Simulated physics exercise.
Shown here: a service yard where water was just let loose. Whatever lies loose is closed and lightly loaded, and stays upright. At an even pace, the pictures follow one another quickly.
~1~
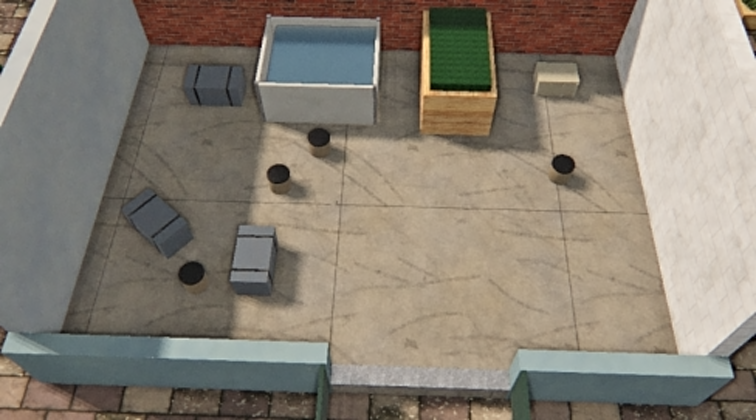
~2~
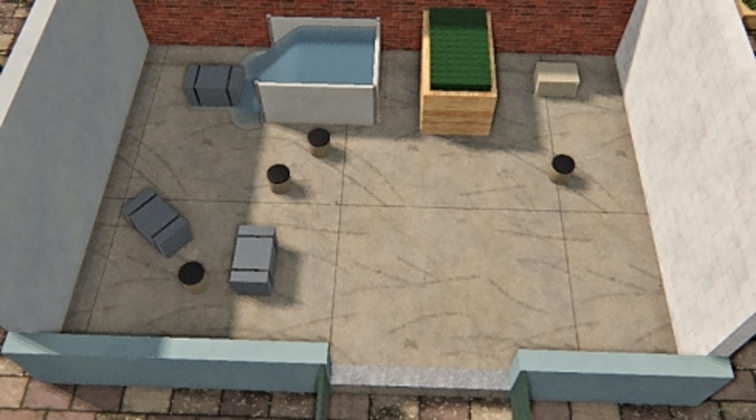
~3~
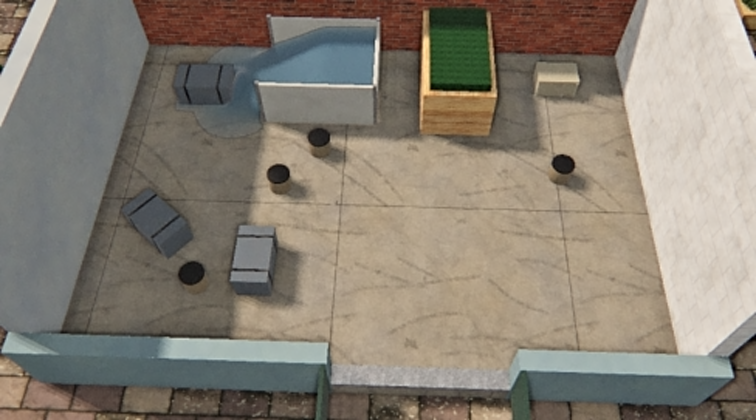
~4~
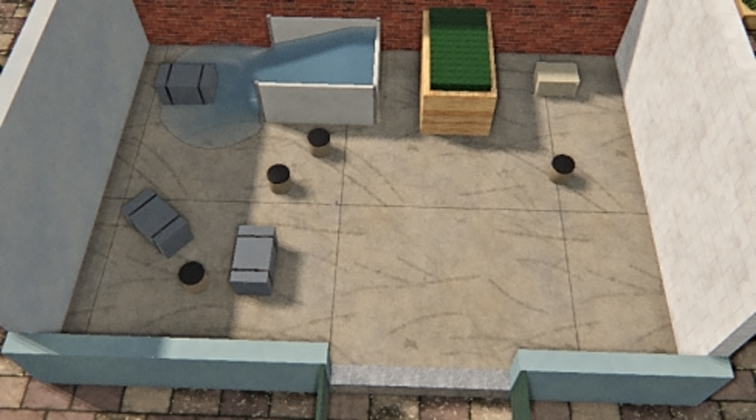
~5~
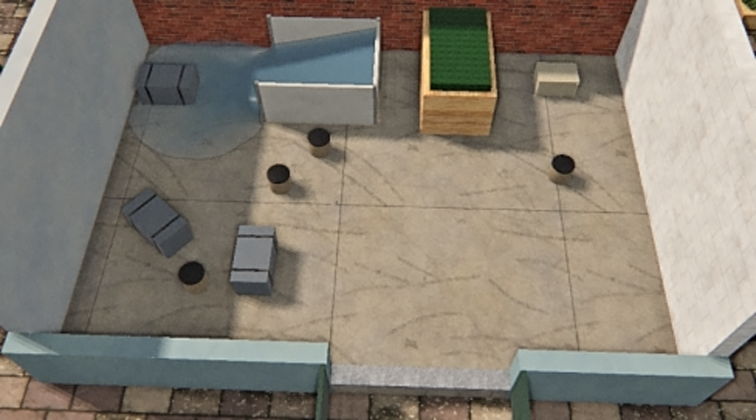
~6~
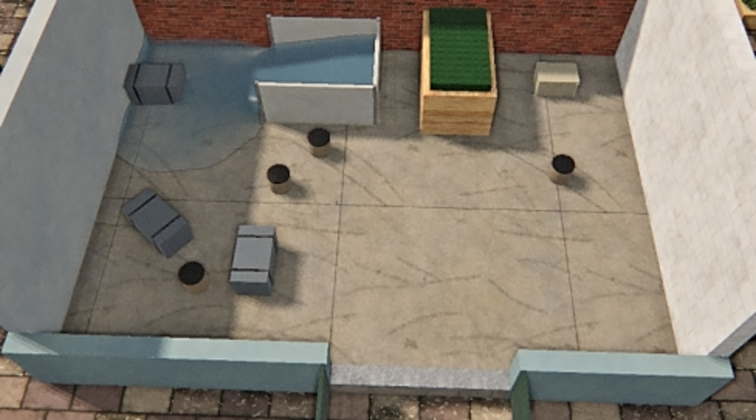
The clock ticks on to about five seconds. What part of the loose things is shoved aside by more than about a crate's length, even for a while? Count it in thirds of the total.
It sits mid-range.
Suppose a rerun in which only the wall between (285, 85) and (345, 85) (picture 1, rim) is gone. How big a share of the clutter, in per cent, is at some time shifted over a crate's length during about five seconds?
It comes out at roughly 60 per cent.
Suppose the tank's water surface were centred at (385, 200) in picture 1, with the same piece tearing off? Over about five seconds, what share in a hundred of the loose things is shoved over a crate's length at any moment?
About 60 per cent.
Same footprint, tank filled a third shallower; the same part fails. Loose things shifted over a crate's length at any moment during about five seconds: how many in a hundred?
40 in a hundred, or close to it.
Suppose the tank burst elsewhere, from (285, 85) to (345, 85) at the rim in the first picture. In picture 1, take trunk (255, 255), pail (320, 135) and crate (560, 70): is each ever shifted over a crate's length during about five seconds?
Well, in order they come out as beyond that mark, beyond that mark and under that mark.
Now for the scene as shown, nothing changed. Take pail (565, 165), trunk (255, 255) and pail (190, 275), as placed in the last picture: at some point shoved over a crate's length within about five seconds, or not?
In sequence: Fell short, covered the distance, covered the distance.
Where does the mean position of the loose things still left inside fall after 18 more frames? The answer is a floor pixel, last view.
Near (345, 218).
A moment on, 1 of 8 are well off their spots; 1 afloat.
Next, 1 of 8 are well off their spots; 1 afloat.
Later, 3 of 8 are well off their spots; 2 afloat.
In the end, 4 of 8 are well off their spots, and 4 have been at some point; 1 afloat.
